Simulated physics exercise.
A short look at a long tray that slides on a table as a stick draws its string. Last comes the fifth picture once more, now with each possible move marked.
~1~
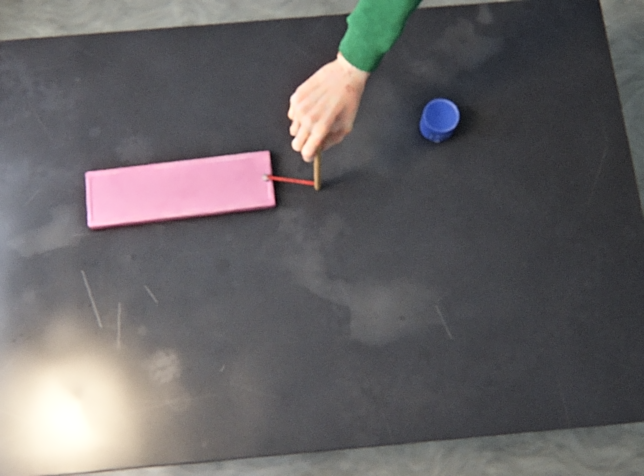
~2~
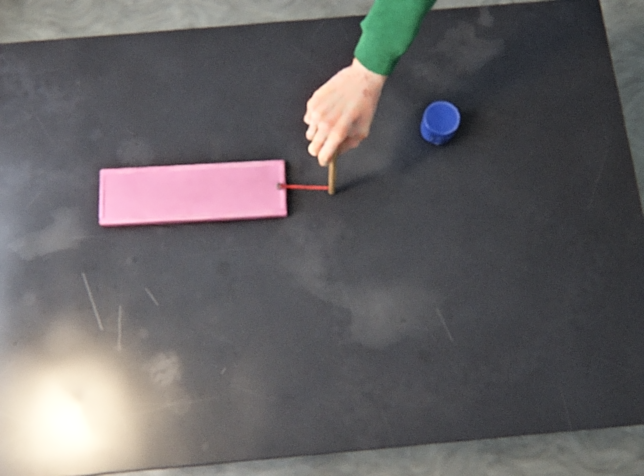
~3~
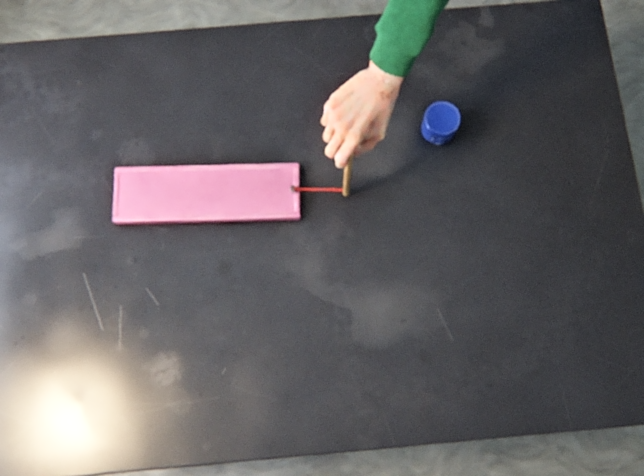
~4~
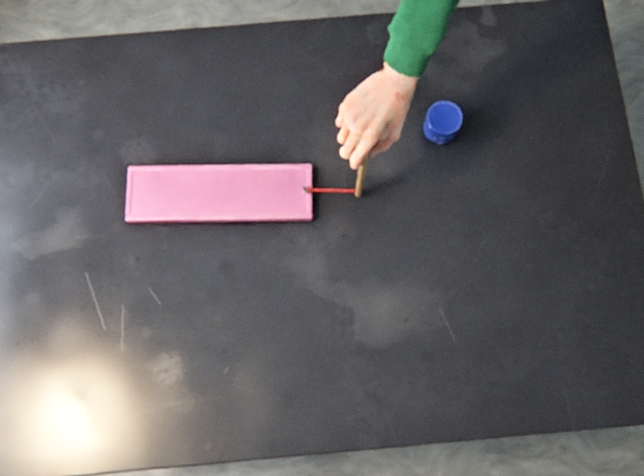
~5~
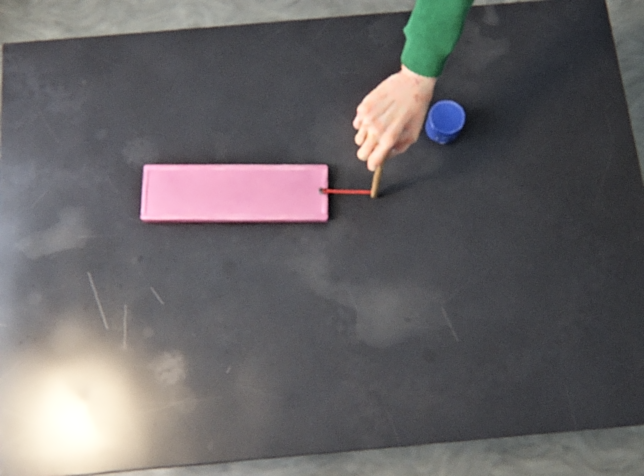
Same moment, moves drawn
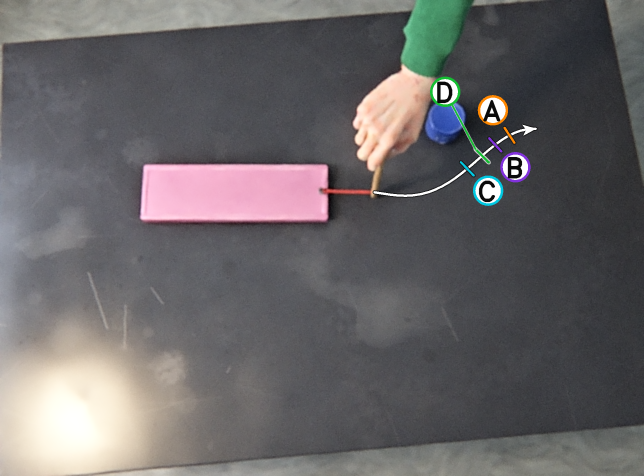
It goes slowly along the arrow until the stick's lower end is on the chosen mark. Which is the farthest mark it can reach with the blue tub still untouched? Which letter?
Mark D.
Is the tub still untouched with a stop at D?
Yes.
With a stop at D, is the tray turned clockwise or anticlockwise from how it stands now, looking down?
Anticlockwise.
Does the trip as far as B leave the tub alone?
No.
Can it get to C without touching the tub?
For that mark, yes.
On the marked copy, A at (510, 135); B at (495, 145); C at (467, 169); D at (482, 156); the route from (374, 192) via (462, 174) to (536, 129).
With D. Early on, foot of the stick (416, 195), middle of the tray (276, 193).
Further on, foot of the stick (455, 179), middle of the tray (317, 190).
At the end, foot of the stick (481, 157), middle of the tray (347, 184); nothing has been touched.
As for the rest, A is too far, the tub has been hit; B is too far, the tub has been hit; C is safe but short.
